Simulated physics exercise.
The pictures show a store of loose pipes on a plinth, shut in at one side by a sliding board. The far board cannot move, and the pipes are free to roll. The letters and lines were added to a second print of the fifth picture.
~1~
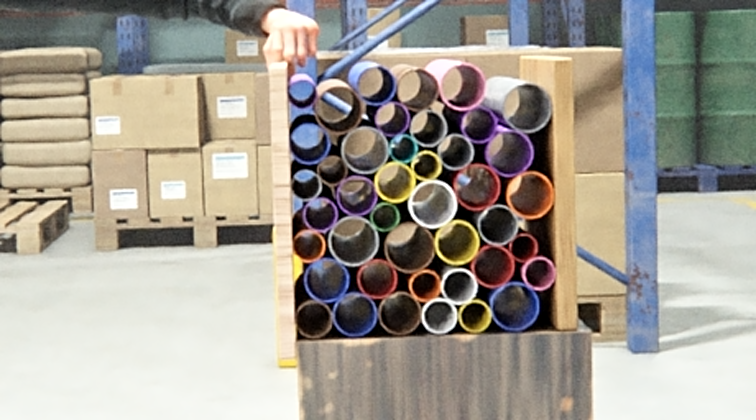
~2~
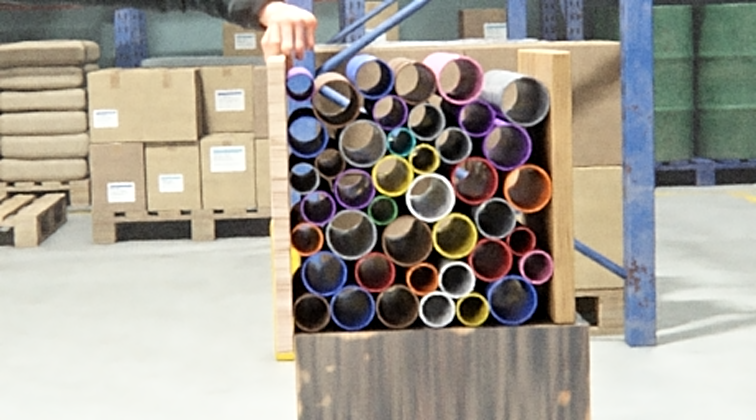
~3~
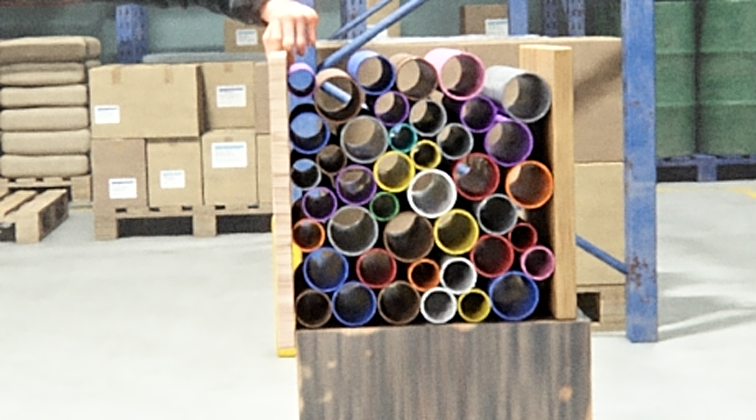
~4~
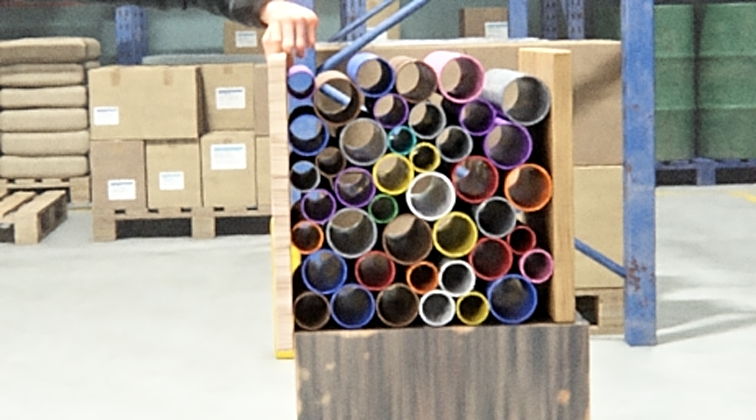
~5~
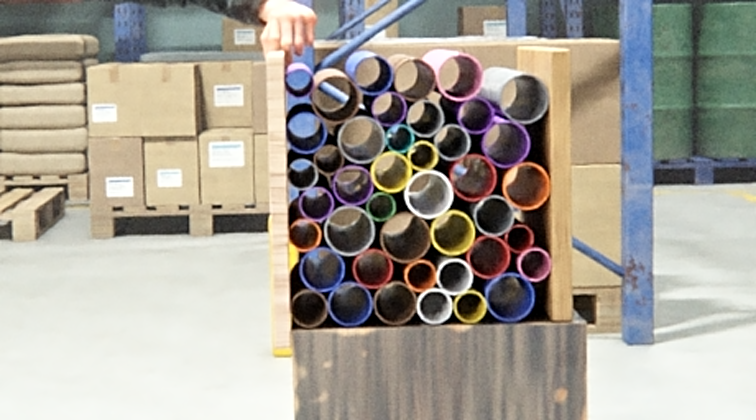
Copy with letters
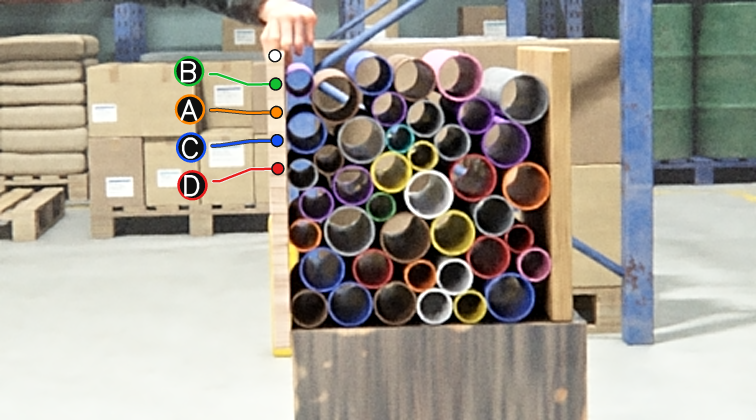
In a warehouse, a hand rests atop a board beside stacked colourful pipes that stay still.
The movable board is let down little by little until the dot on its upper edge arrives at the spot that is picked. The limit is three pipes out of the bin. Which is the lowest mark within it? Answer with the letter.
The answer is mark C.
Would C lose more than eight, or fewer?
At C, fewer than eight.
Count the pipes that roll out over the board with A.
The count is none.
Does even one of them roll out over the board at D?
At D: Yes.
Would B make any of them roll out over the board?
At B: No.
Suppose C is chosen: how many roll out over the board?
With C, one.
On the marked copy, A at (276, 112); B at (275, 84); C at (277, 140); D at (278, 169); the white dot at (275, 56).
Taking C. A third of the way, top of the board (285, 99).
Two thirds of the way, top of the board (286, 140).
When it is over, top of the board (286, 140), one out over the board.
As for the rest, A none out over the board; B none out over the board; D four out over the board.
